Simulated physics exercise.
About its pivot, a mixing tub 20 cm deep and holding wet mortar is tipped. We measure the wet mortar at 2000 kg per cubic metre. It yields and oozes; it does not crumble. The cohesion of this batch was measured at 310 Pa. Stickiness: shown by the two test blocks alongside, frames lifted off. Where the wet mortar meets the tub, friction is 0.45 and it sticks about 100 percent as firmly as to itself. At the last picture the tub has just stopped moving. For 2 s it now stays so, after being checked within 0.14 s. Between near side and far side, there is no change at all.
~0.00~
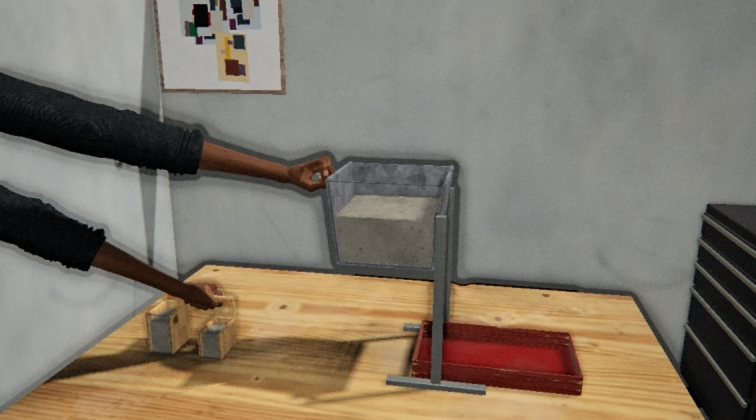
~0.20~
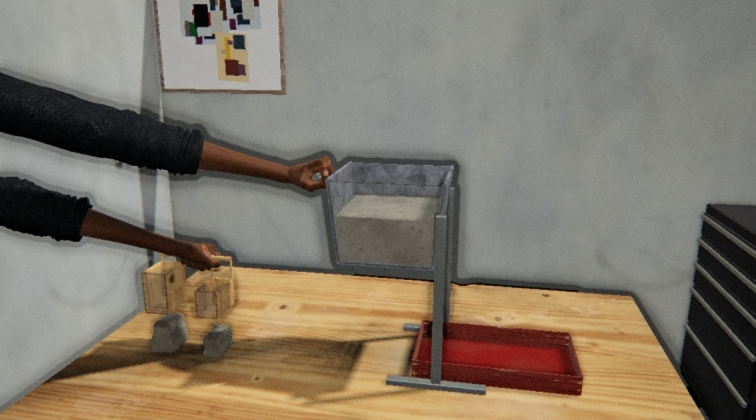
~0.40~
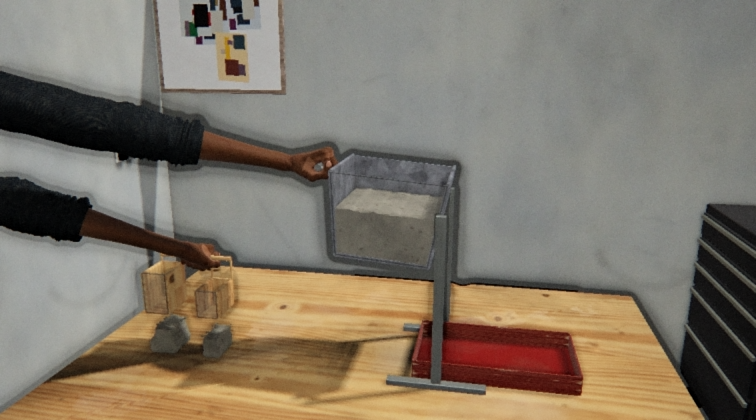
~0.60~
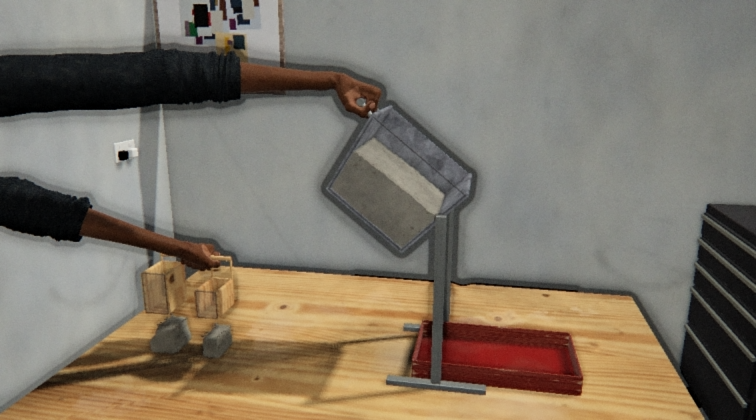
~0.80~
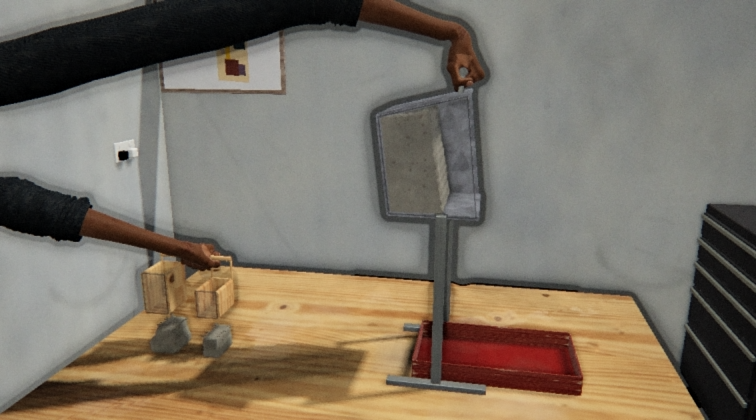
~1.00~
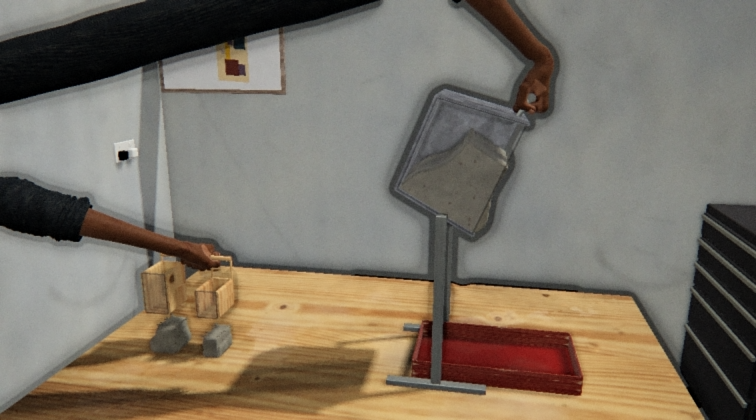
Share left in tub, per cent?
Near 0 %.
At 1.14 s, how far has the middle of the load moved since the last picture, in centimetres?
It has gone close to 16 cm.
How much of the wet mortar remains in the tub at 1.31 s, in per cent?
It's something like 14 % of the original load.
After 1.14 s, the tub is at 112 degrees and holds 31 %.
After 1.31 s, the tub is at 112 degrees and holds 14 %.
After 1.48 s, the tub is at 112 degrees and holds 0 %.
After 1.65 s, the tub is at 112 degrees and holds 0 %.
After 3.00 s, the tub is at 112 degrees and holds 0 %.
